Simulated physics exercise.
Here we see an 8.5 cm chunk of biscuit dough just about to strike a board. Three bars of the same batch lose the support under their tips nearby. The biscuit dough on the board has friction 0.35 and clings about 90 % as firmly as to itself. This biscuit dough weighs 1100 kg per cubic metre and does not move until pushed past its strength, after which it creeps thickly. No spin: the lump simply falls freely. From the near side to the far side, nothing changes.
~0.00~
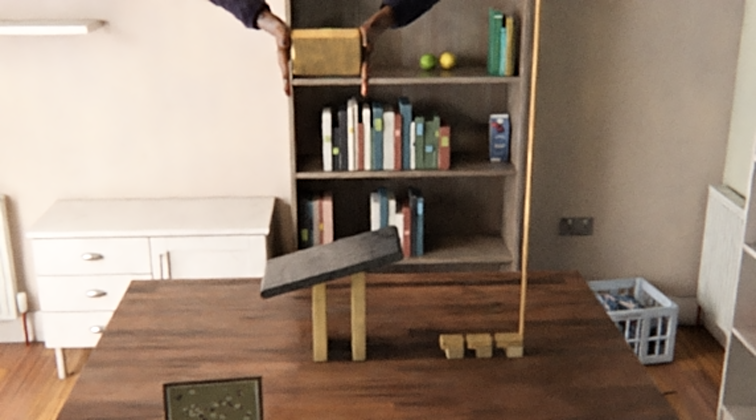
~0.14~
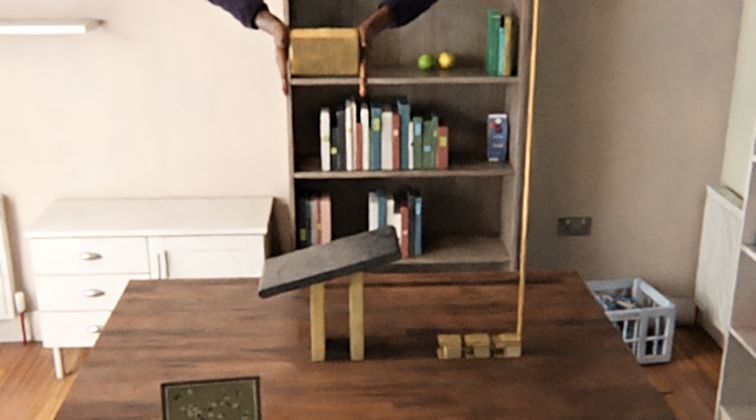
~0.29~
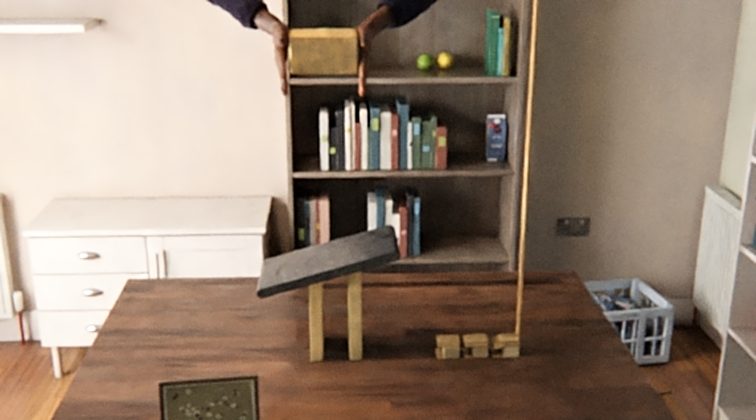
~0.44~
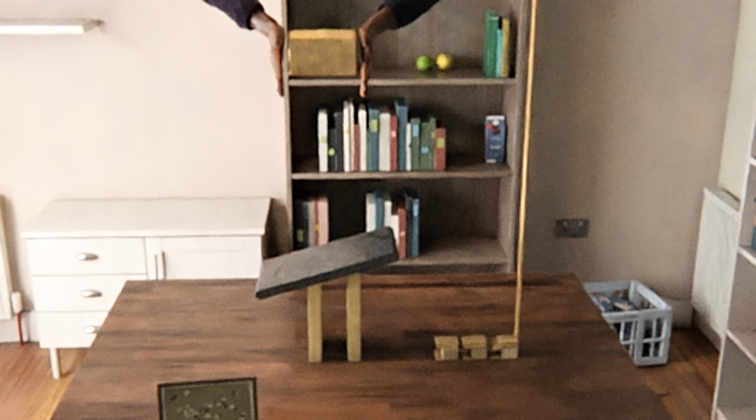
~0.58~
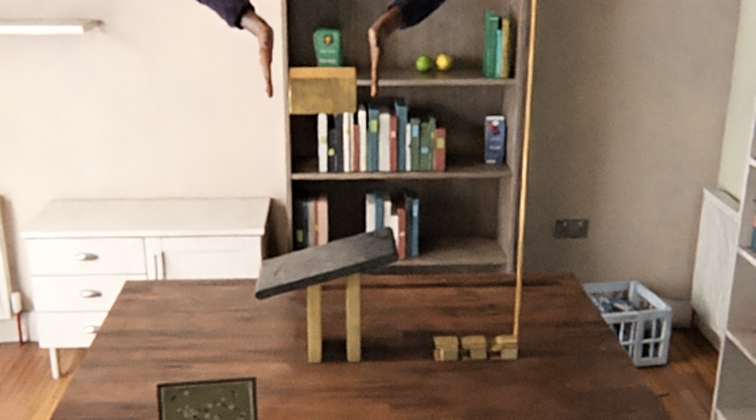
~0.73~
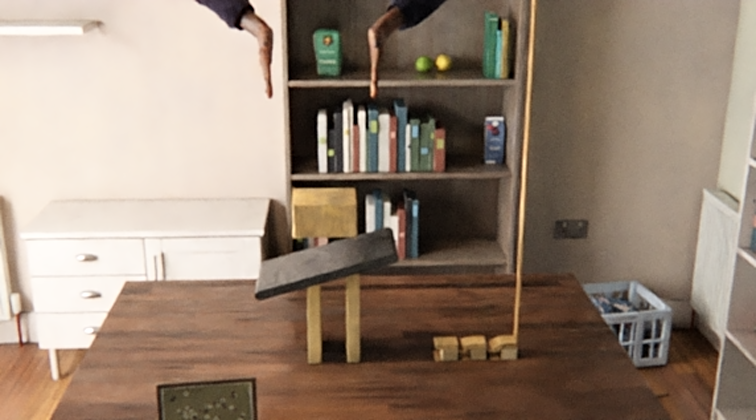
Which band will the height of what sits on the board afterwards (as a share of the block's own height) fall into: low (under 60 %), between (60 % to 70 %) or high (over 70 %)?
High.
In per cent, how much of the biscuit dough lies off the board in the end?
Around 0 per cent lies off the board in the end.
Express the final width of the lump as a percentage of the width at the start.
About 150 per cent.
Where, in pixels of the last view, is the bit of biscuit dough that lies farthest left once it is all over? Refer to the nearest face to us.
Close to pixel (265, 277).
After 0.84 s, it stands 74 % of its first height and none has gone off the board.
After 0.97 s, it stands 74 % of its first height and none has gone off the board.
After 1.11 s, it stands 74 % of its first height and none has gone off the board.
After 1.24 s, it stands 74 % of its first height and none has gone off the board.
After 1.34 s, at the end, it stands 74 % of its first height and none has gone off the board.
